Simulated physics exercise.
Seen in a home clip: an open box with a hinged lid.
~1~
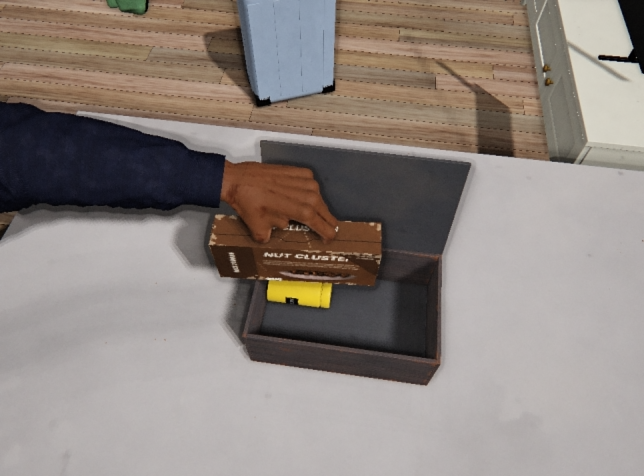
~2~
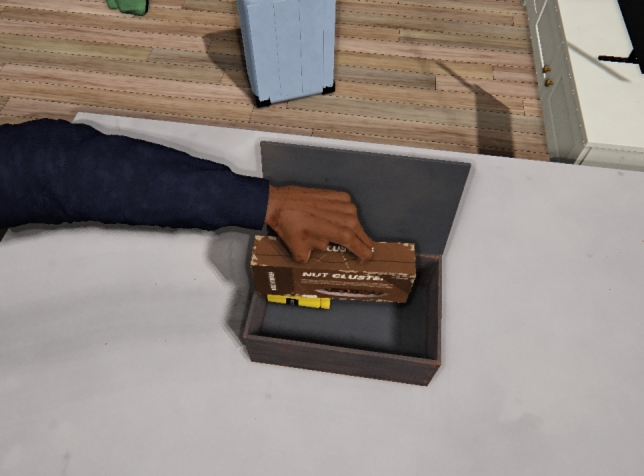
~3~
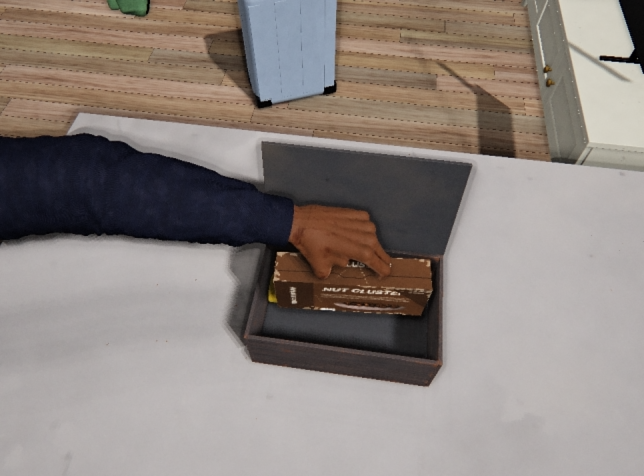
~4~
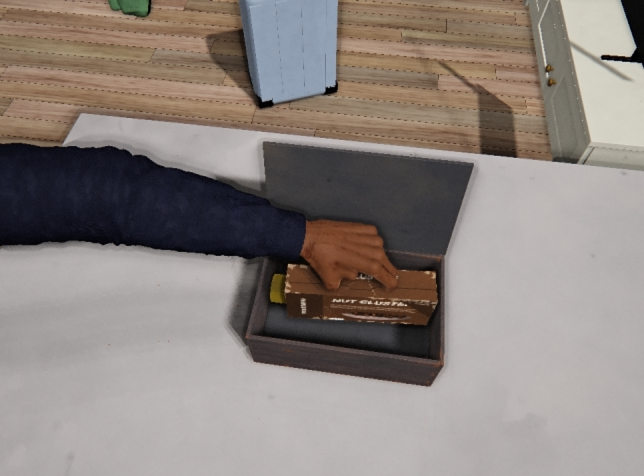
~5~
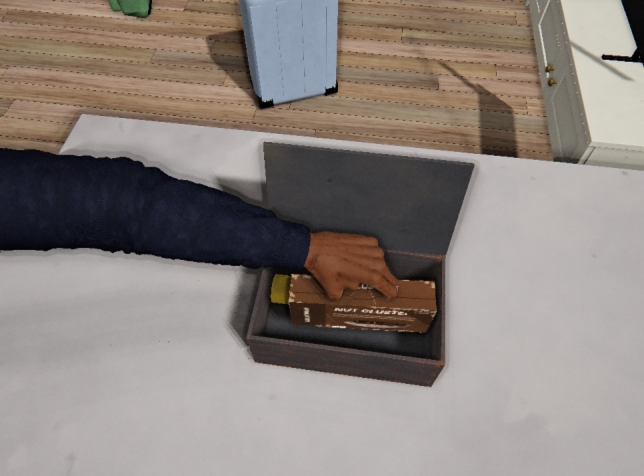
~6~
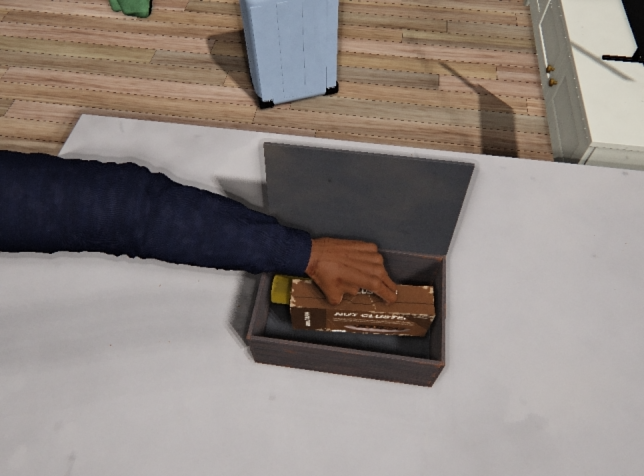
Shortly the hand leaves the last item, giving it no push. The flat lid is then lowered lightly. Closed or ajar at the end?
Meets the rim.
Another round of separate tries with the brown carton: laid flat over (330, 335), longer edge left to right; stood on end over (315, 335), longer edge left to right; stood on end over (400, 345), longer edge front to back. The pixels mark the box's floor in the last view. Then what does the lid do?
In case one it ends up closed, in case two it remains open and in case three it remains open.
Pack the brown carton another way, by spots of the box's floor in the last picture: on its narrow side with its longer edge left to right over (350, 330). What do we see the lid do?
With this placement the lid lies closed.
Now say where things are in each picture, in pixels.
Coming down; brown carton (297, 251); yellow shaker (300, 290), in the first picture.
Coming down; brown carton (333, 270), in the second picture.
Coming down; brown carton (351, 285), in the third picture.
Coming down; brown carton (359, 295), in the fourth picture.
Coming down; brown carton (361, 304), in the fifth picture.
In place under the hand; brown carton (360, 309), in the sixth picture.
Then, 1.10 s past the last view, lid starting down; brown carton displaced a little near (358, 322).
Then, 1.70 s past the last view, lid 51° above the rim; brown carton displaced a little near (358, 322).
Then, 2.10 s past the last view, lid 16° above the rim; brown carton displaced a little near (358, 322).
Finally, lid shut; moved from the start, brown carton; yellow shaker still in place. Final places as the last picture's camera would see them, brown carton near (358, 322).
